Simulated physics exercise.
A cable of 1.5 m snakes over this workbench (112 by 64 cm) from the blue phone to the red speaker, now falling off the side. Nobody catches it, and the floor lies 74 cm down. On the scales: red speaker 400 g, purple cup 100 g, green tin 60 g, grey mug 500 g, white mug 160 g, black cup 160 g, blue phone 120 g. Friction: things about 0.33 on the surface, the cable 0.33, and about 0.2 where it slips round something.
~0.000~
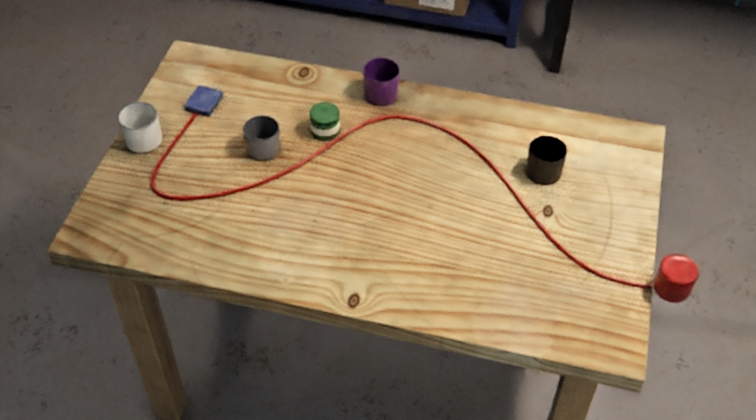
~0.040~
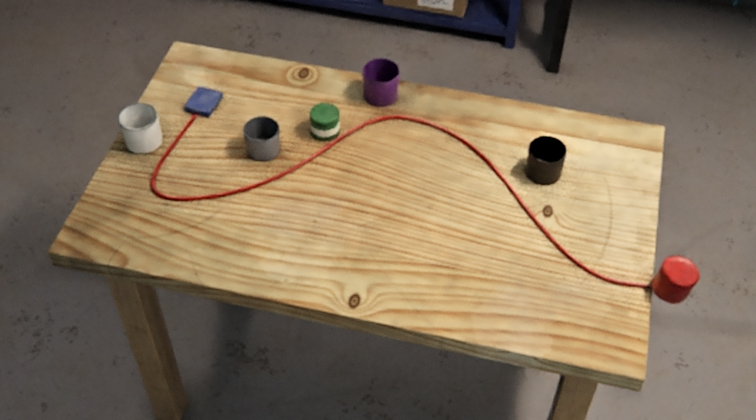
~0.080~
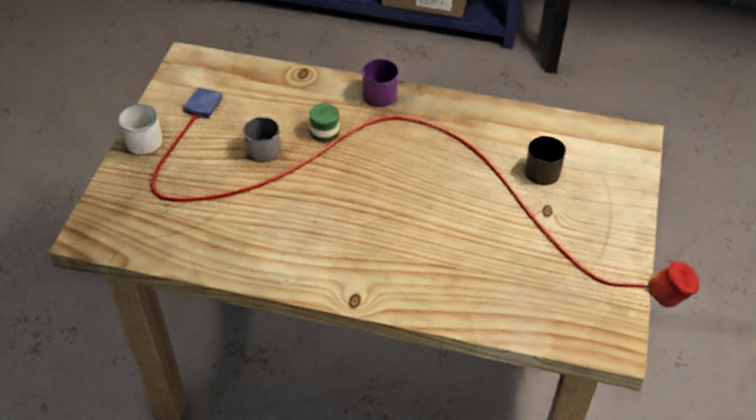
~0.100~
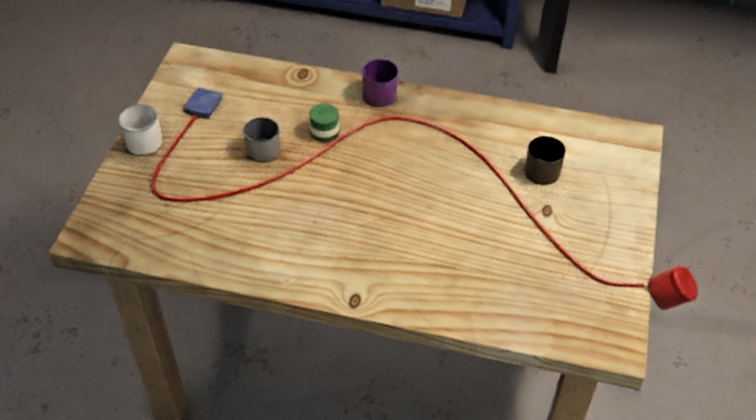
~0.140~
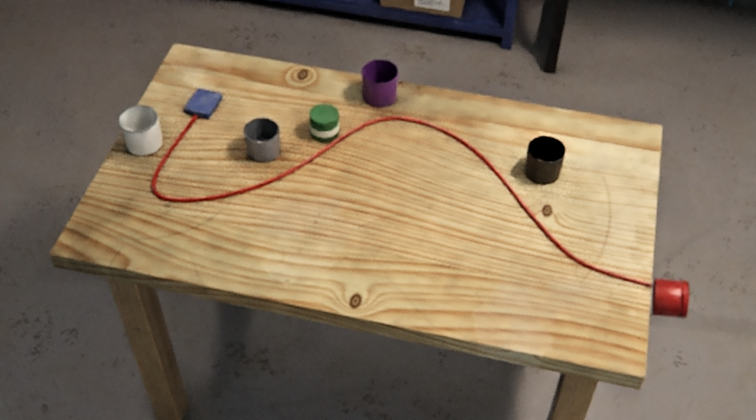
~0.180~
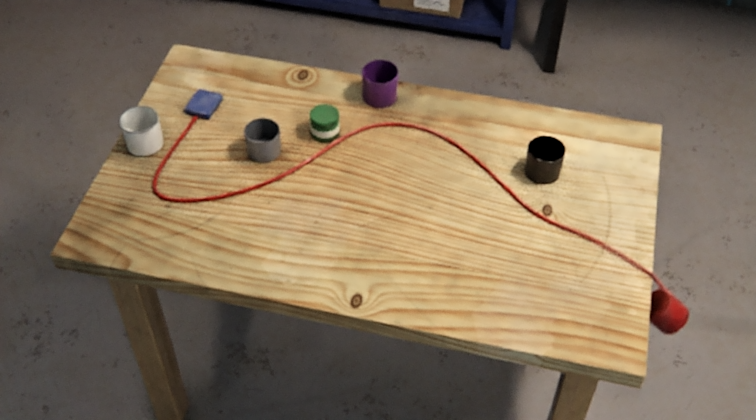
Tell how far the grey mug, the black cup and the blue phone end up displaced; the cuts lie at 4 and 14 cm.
The grey mug slides into the middle band, the black cup hardly moves, the blue phone reaches the top band.
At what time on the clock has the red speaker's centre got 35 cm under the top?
That is: 0.34 s.
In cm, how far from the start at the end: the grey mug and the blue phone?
About: Grey mug 8 cm, blue phone off the top.
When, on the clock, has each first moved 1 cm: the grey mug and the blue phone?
About: Grey mug 0.48 s, blue phone 0.40 s.
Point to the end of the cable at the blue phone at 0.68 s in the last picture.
Around (261, 248).
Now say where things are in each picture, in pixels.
In the first frame, shows, grey mug (261, 128); black cup (548, 149); blue phone (203, 98); cable runs through (577, 261) (490, 164) (370, 122) (258, 184) (159, 164).
In the second frame, shows, red speaker (680, 270); cable runs through (575, 261) (369, 122) (159, 166).
In the third frame, shows, red speaker (674, 284); cable runs through (574, 261) (369, 123) (159, 166).
In the fourth frame, shows, red speaker (673, 288); cable runs through (574, 261) (369, 123) (159, 167).
In the fifth frame, shows, red speaker (670, 299); cable runs through (577, 260) (369, 123) (160, 167).
In the sixth frame, shows, grey mug (262, 130); black cup (547, 149); blue phone (203, 101); cable runs through (610, 249) (493, 175) (373, 126) (260, 185) (160, 168).
After 0.4 s, the cable's tail end at (237, 127); blue phone 7 cm off its start, red speaker over the edge.
After 0.7 s, the cable's tail end at (261, 248); blue phone 41 cm off its start, grey mug 8 cm off its start, red speaker over the edge.
After 0.9 s, the cable has left the top; blue phone over the edge, grey mug 8 cm off its start at (303, 128), red speaker over the edge.
After 1.2 s, the cable has left the top; blue phone over the edge, grey mug 8 cm off its start, red speaker over the edge.
After 2.4 s, the cable has left the top; blue phone over the edge, grey mug 8 cm off its start at (303, 128), black cup 0 cm off its start at (547, 149), red speaker over the edge.
